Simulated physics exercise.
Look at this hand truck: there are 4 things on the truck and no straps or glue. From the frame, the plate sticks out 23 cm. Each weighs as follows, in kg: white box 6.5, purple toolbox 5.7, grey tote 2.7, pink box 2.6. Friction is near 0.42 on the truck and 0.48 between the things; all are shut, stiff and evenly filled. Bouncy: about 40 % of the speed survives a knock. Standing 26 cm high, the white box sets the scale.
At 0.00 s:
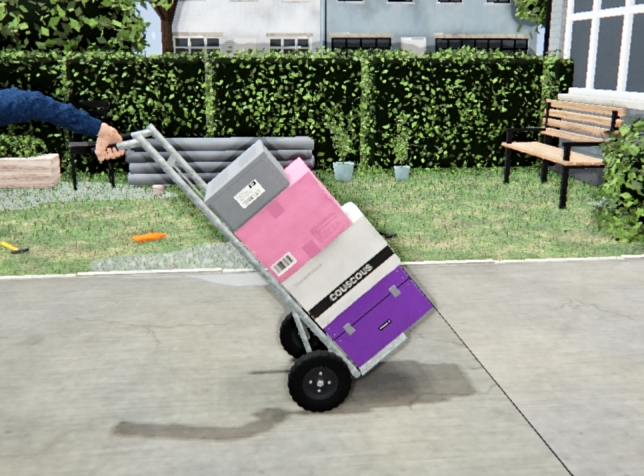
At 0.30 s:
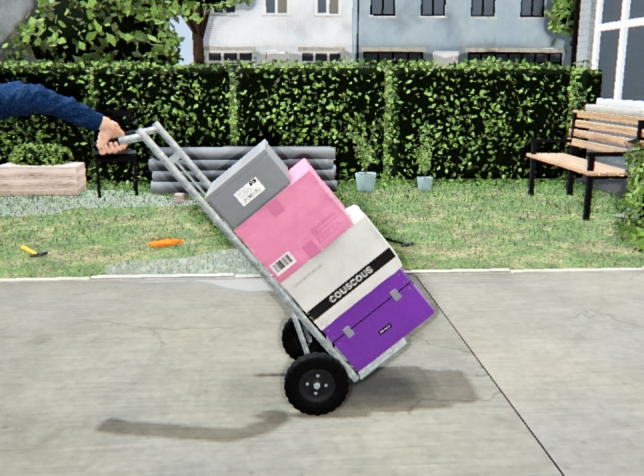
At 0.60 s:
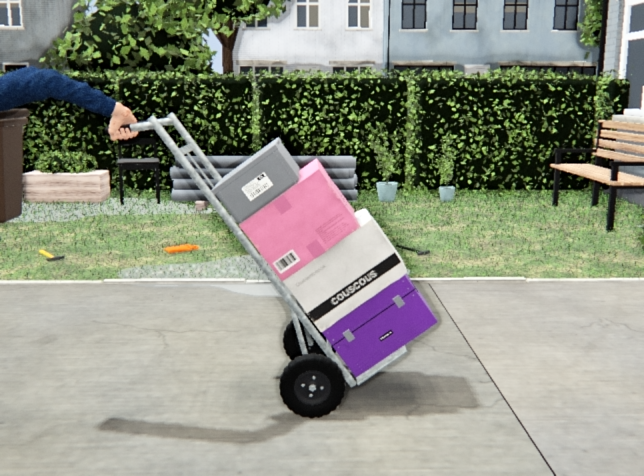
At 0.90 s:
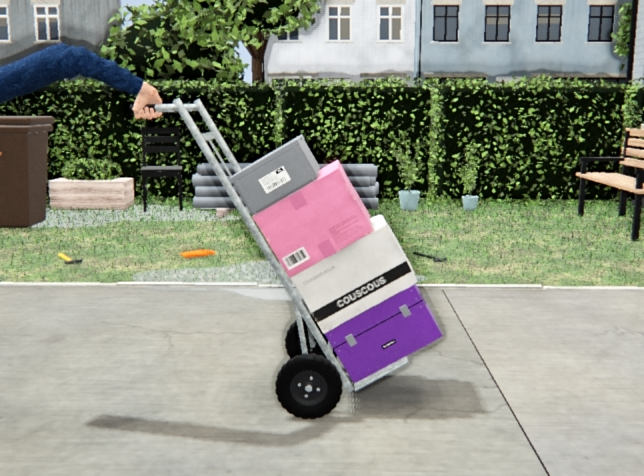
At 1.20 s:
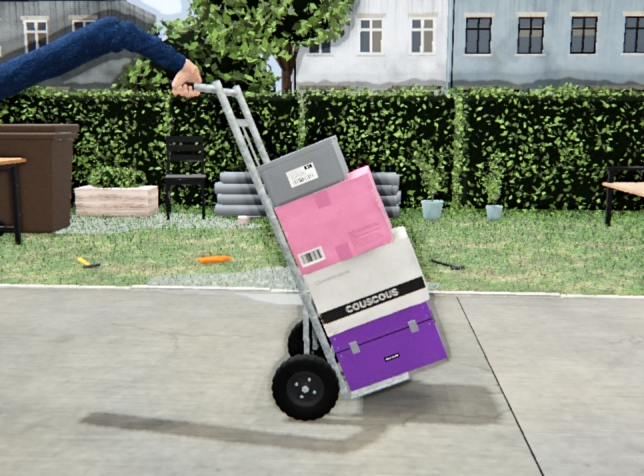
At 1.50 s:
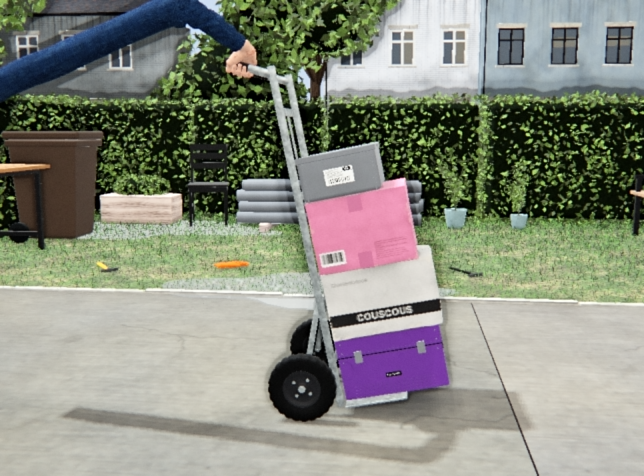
A loaded hand truck, tilted back to the left, is seen side-on from across a paved strip, with grass, a leafy hedge and pale houses behind. Its stack holds a purple toolbox at the bottom, then a white box, a pink box and a grey tote. A blue-sleeved arm at left raises the handle, swinging it steadily towards upright, while the background drifts rightward and downward as the camera shifts.
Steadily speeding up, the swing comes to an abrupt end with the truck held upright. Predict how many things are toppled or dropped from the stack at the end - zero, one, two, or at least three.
My prediction: Zero.
Around 1.80 s, truck upright.
Around 1.90 s, truck upright; white box tipped 4° against what carries it near (404, 306); purple toolbox tipped 4° against what carries it near (396, 367); grey tote tipped 4° against what carries it.
Around 2.40 s, truck upright; white box tipped 3° against what carries it near (404, 307); purple toolbox tipped 3° against what carries it near (396, 367); grey tote tipped 3° against what carries it.
Around 2.70 s, truck upright; grey tote shifted 2 cm.
Finally (3.6 s), all 4 still in place (within 10 cm). Final places as that camera would see them, white box near (399, 306), purple toolbox near (394, 368).
